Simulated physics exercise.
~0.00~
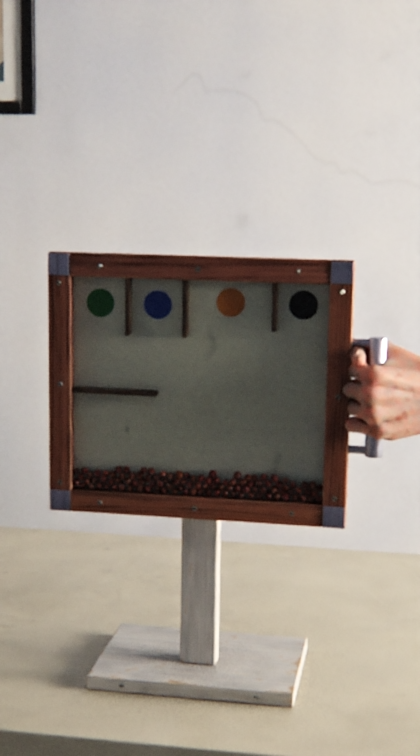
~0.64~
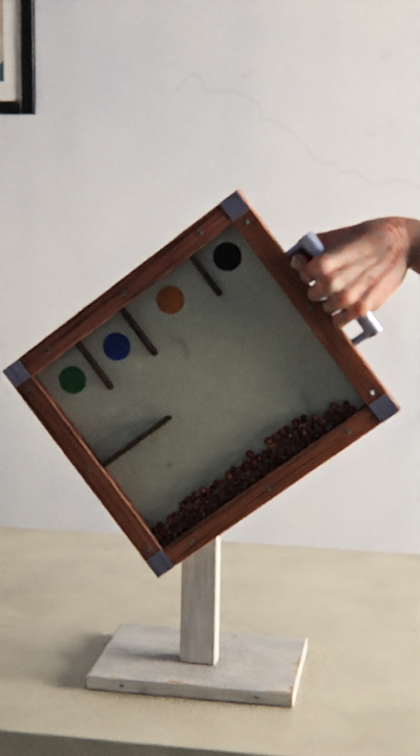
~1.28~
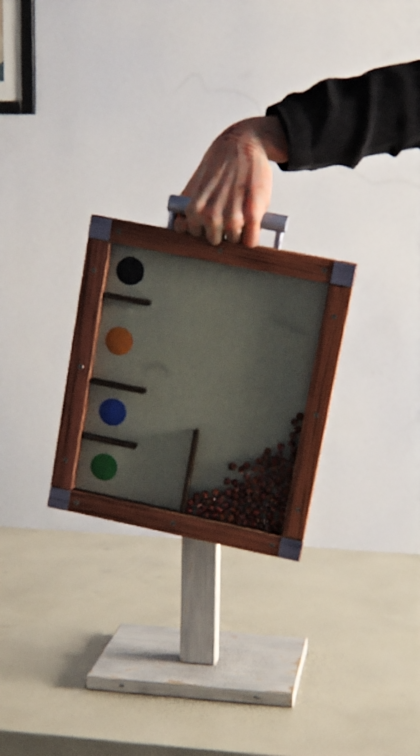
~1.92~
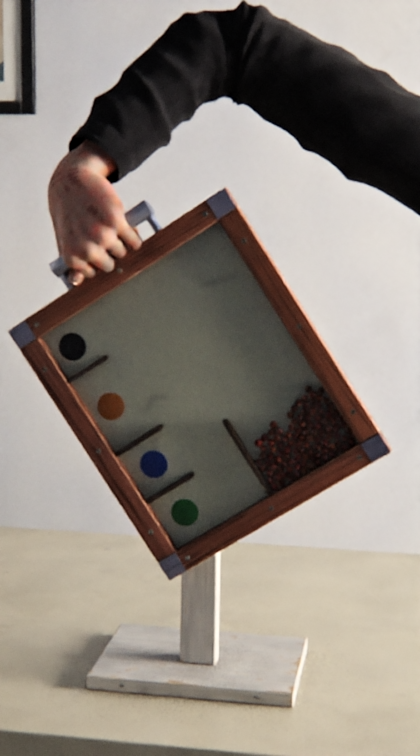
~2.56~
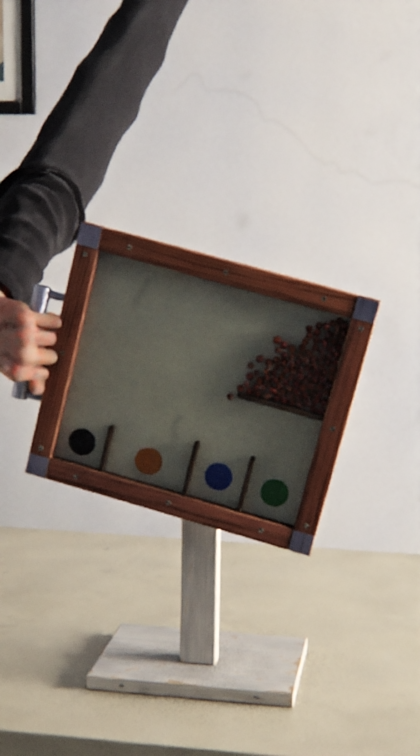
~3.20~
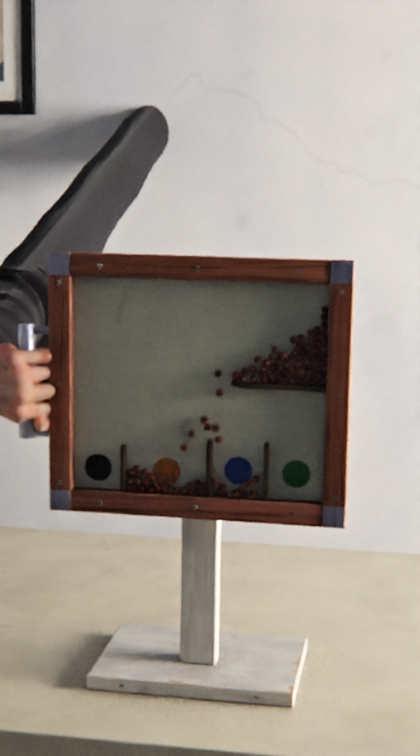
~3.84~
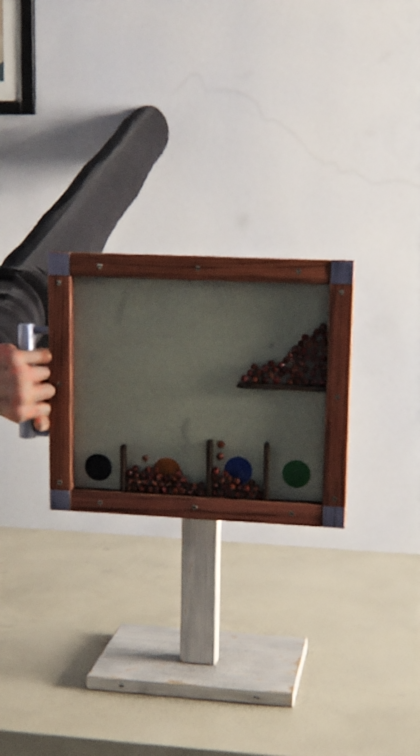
A square, clear-faced case with a reddish wooden frame stands on a pale post and base atop a table, seen from the front against a light wall. Green, blue, orange and black dots line its top between short dividers, and dark red beads cover the bottom. A hand grips the right handle and turns the case counterclockwise, sending the beads into a heap at the right. As it comes upside down, some beads spill from the shelf on the right. They settle around the orange and blue dots, while a large pile stays on the shelf.
